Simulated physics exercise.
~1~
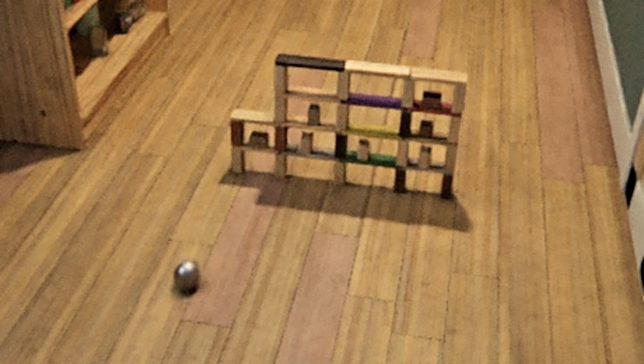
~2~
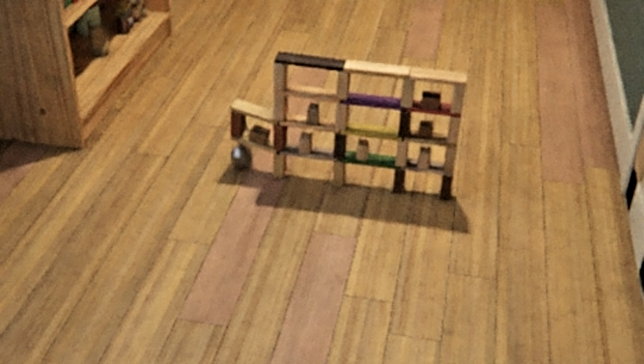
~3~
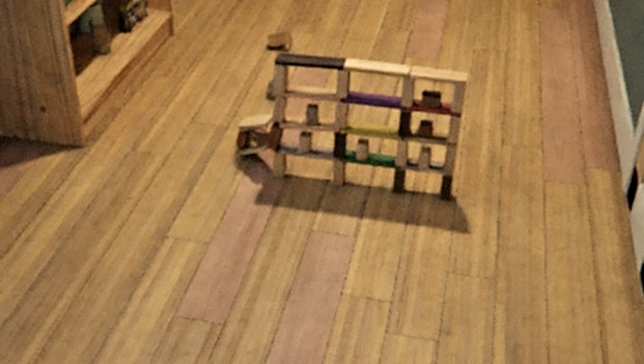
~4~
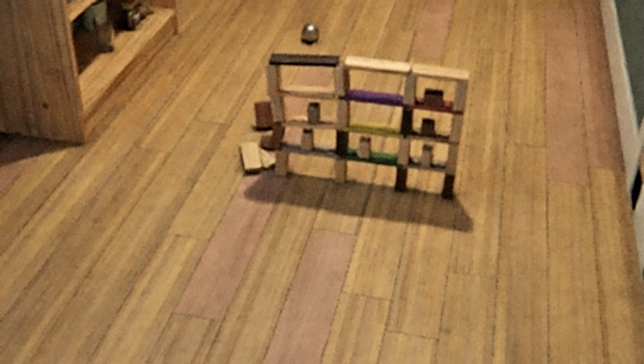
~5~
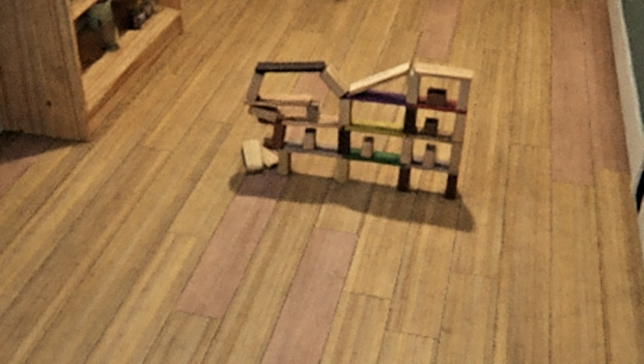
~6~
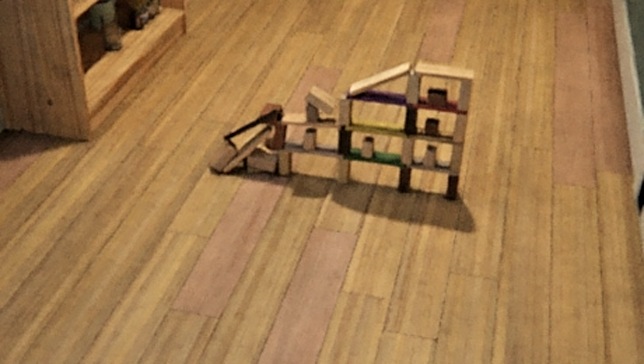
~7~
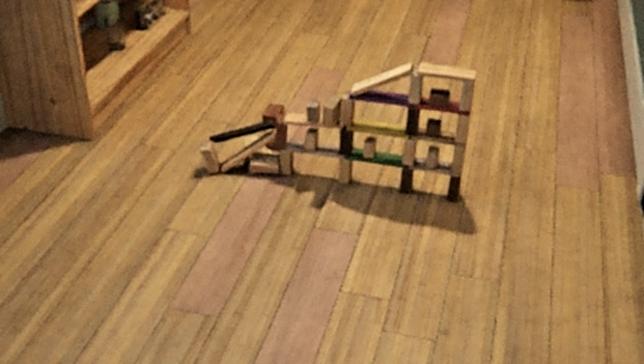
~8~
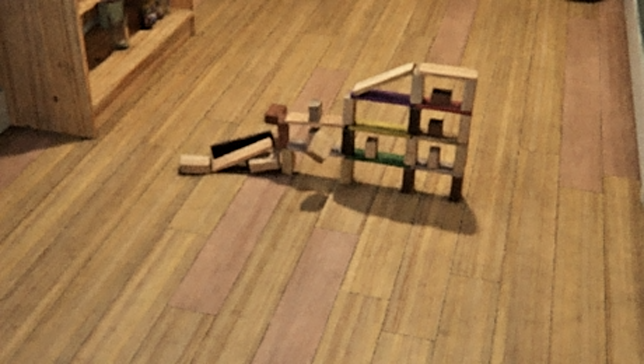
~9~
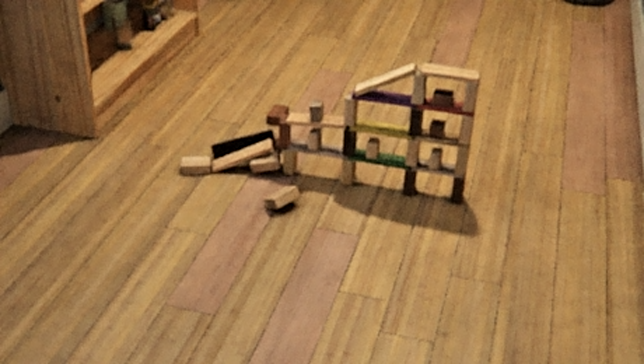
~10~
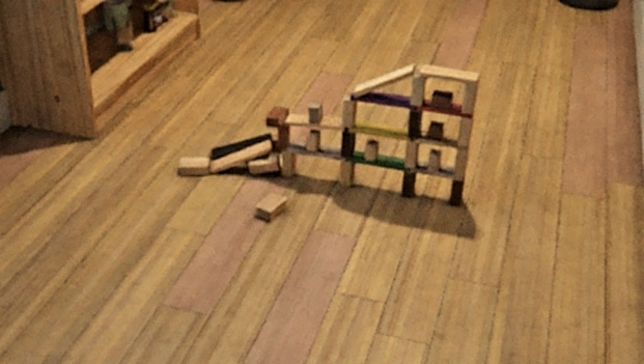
On a wooden floor, a steel ball knocks down the left side of a block structure.
